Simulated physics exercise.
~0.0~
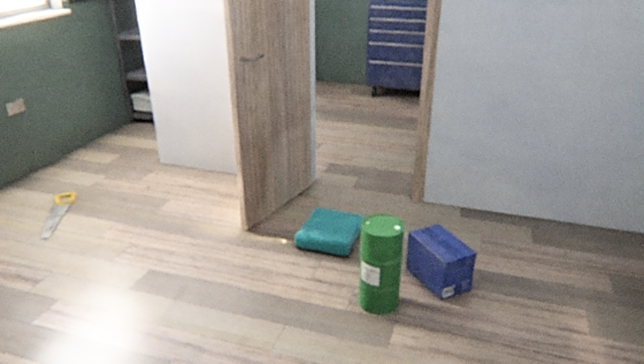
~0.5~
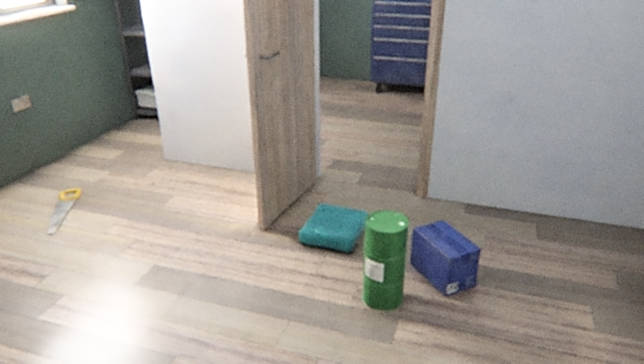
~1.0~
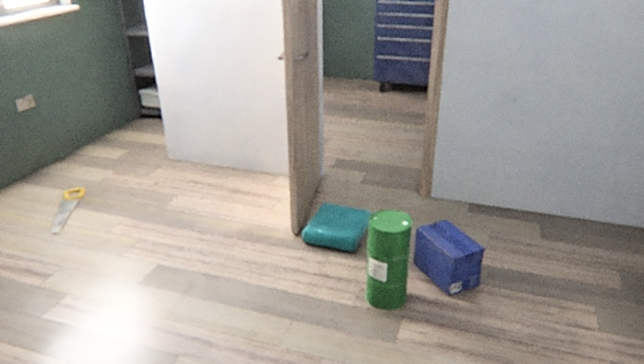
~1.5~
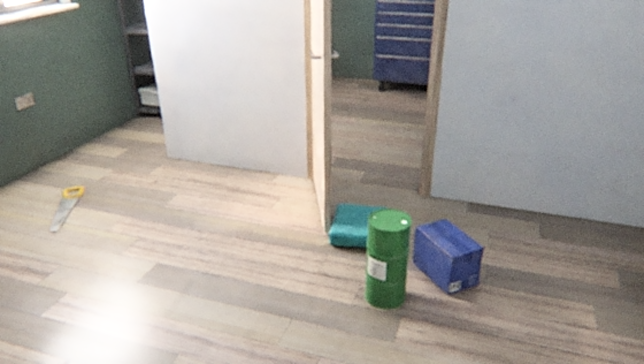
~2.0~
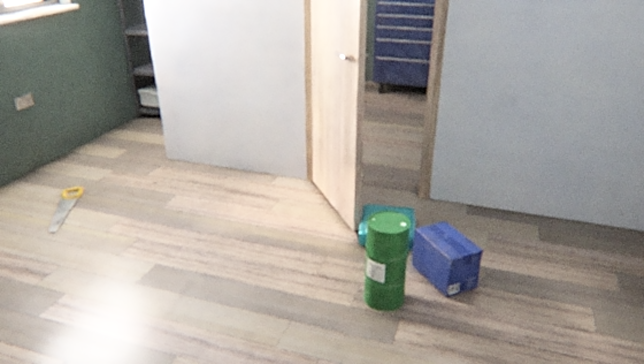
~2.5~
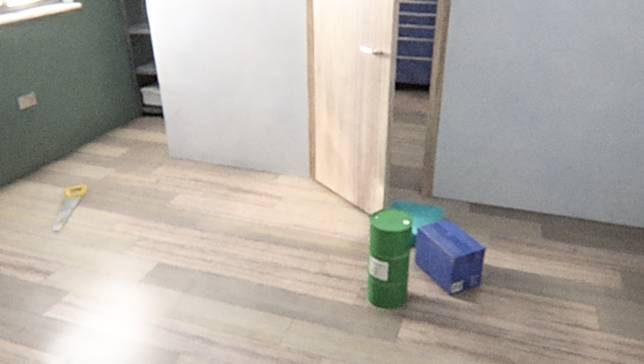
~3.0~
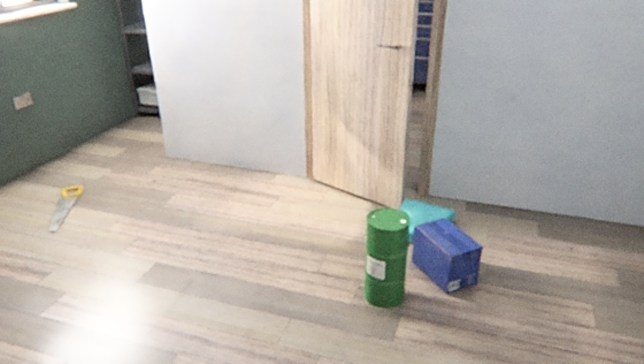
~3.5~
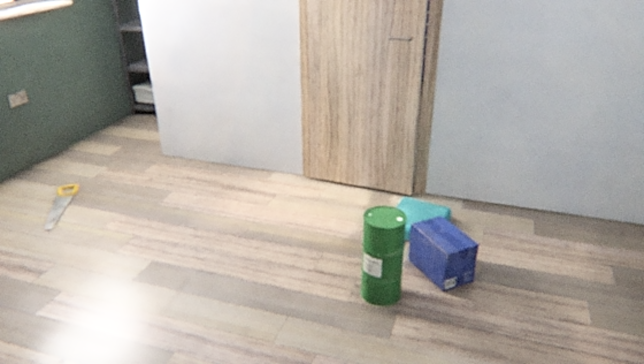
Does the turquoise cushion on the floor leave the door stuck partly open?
No, the door shoves the cushion along to the right and swings on until it is closed.
